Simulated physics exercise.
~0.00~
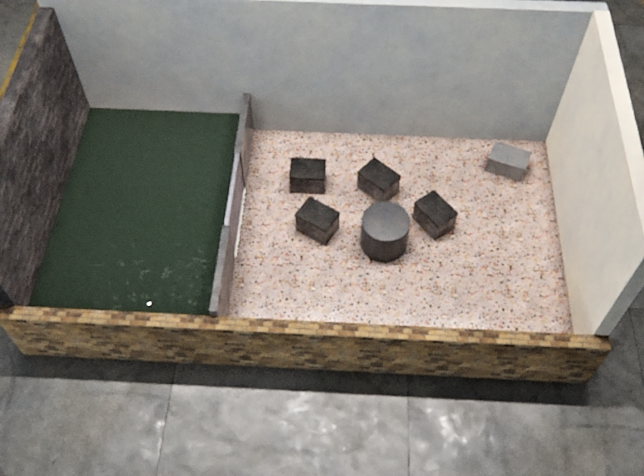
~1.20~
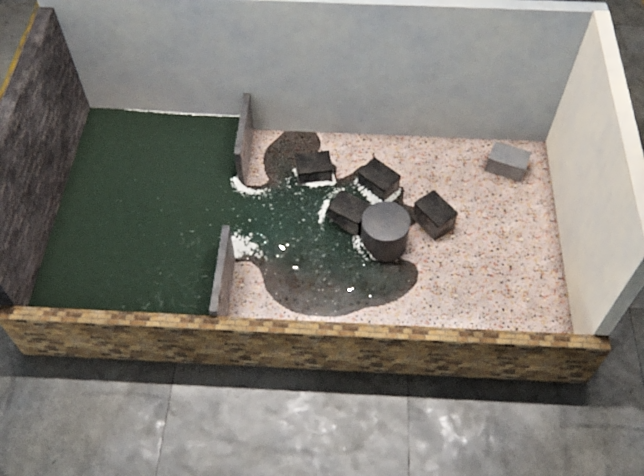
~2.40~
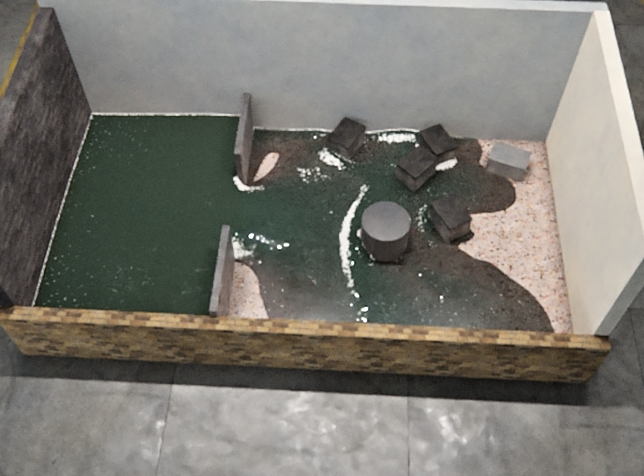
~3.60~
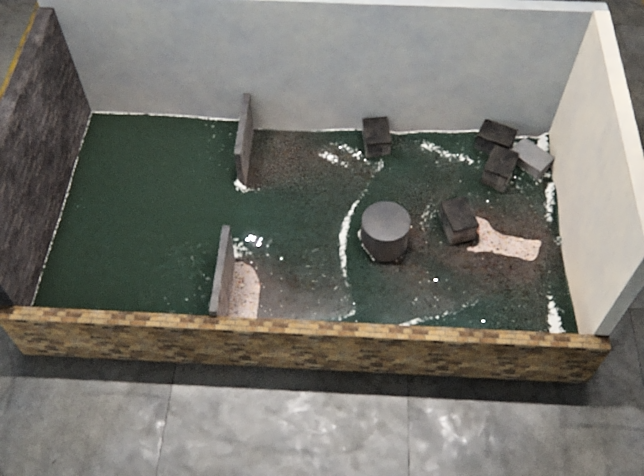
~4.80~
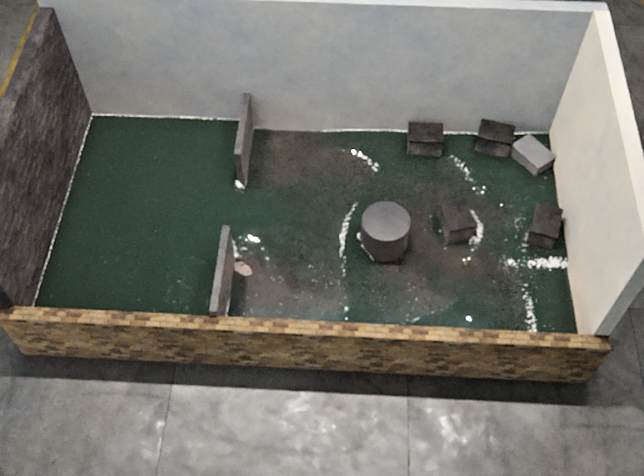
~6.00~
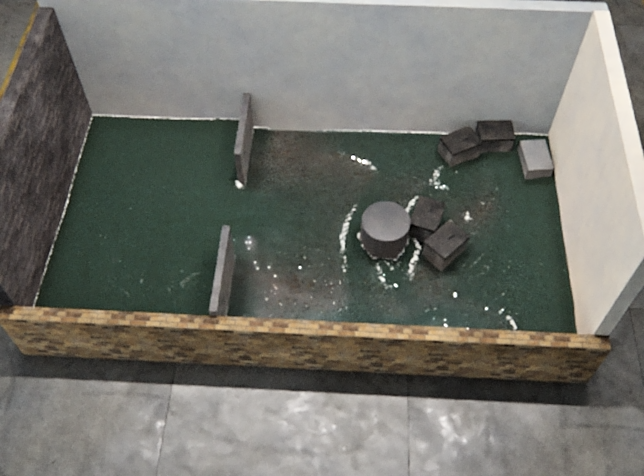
A walled rectangular basin, seen from high up, holds dark green water behind a grey partition on the left and a dry, speckled pinkish floor on the right. Four dark blocks surround a grey cylinder on that floor, with a lighter grey block near the far right corner. A gap opens in the partition and green water pours through with white foam, reaching the nearest dark blocks. The spreading flood carries dark blocks towards the right and back walls, while the cylinder stays put. Finally water covers the floor, and two dark blocks drift back beside the cylinder.
